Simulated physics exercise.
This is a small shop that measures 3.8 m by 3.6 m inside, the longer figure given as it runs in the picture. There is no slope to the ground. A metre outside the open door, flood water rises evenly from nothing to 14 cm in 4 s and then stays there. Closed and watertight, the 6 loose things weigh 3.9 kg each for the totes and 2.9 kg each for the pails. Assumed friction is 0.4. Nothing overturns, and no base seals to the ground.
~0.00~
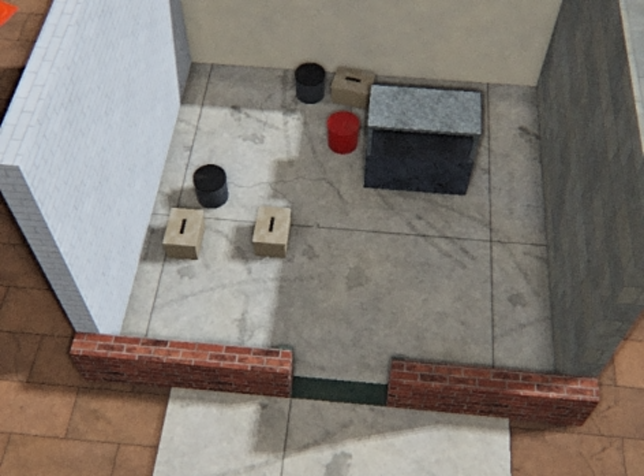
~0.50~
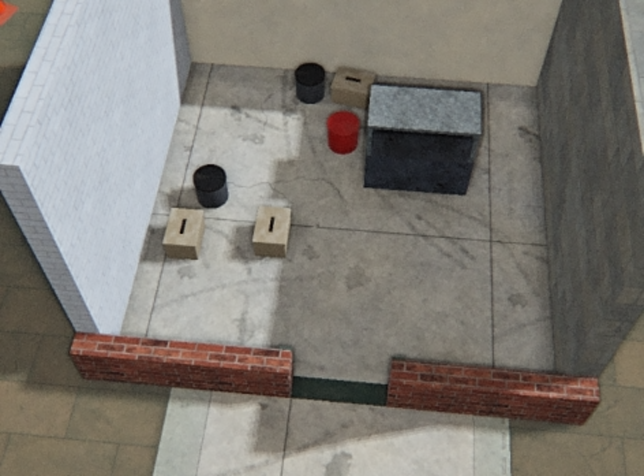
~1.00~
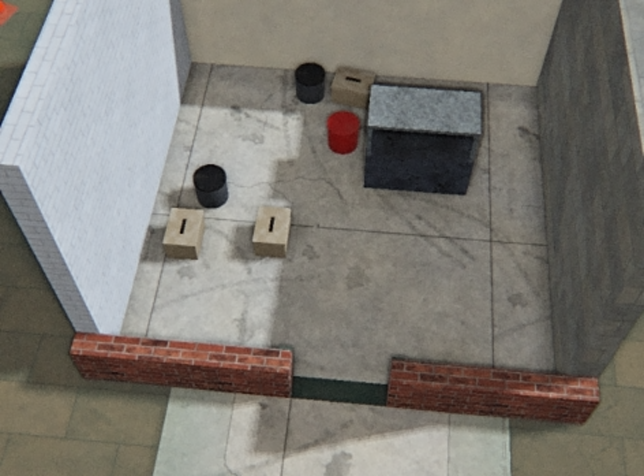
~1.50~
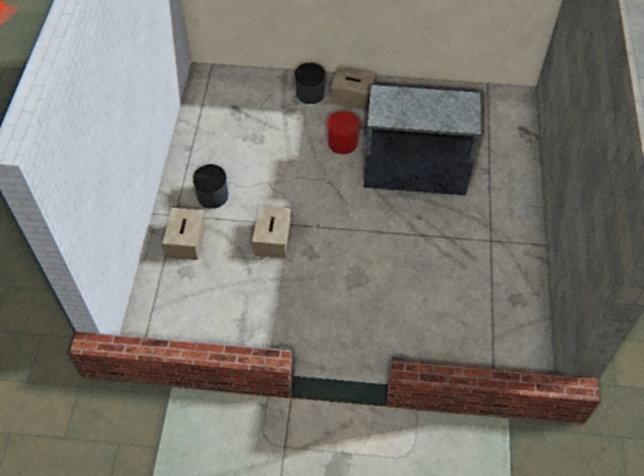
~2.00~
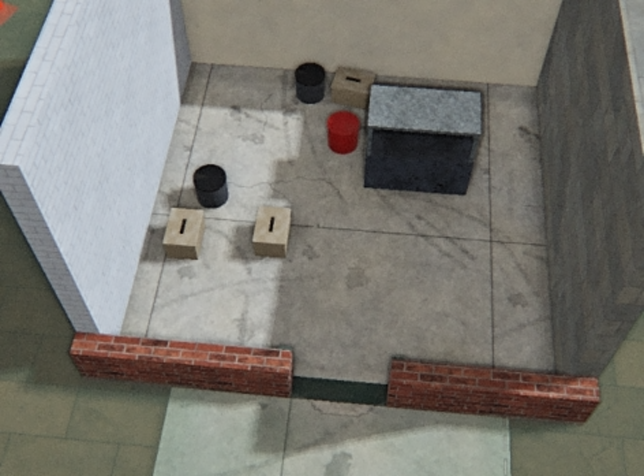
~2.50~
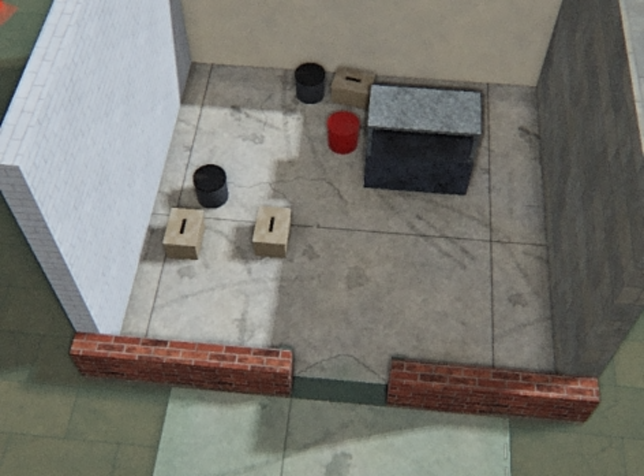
A small open-topped shop with a red pail standing still while murky water spreads over the paving outside and reaches the doorway.
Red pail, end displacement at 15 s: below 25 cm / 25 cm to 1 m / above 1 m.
25 cm to 1 m.
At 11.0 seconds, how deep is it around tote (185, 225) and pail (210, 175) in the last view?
Close to 4 and 4 centimetres.
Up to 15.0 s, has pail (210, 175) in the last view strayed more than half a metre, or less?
It is within.
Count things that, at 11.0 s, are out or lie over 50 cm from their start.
My count gives 1.
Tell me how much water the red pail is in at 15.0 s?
Roughly 6 cm at that moment.
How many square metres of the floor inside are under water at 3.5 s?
I'd estimate close to 1.5 m2.
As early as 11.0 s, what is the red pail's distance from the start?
About 40 cm.
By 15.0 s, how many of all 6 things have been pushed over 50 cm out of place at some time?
5.
After 3.5 s the red pail is near (343, 123), 0.0 m from its start, aground; 0 afloat.
After 6.8 s the red pail is near (345, 100), 0.3 m from its start, aground; 0 afloat.
After 11.0 s the red pail is near (370, 106), 0.4 m from its start, afloat; 6 afloat.
After 15.0 s the red pail is near (337, 85), 0.5 m from its start, afloat; 6 afloat.
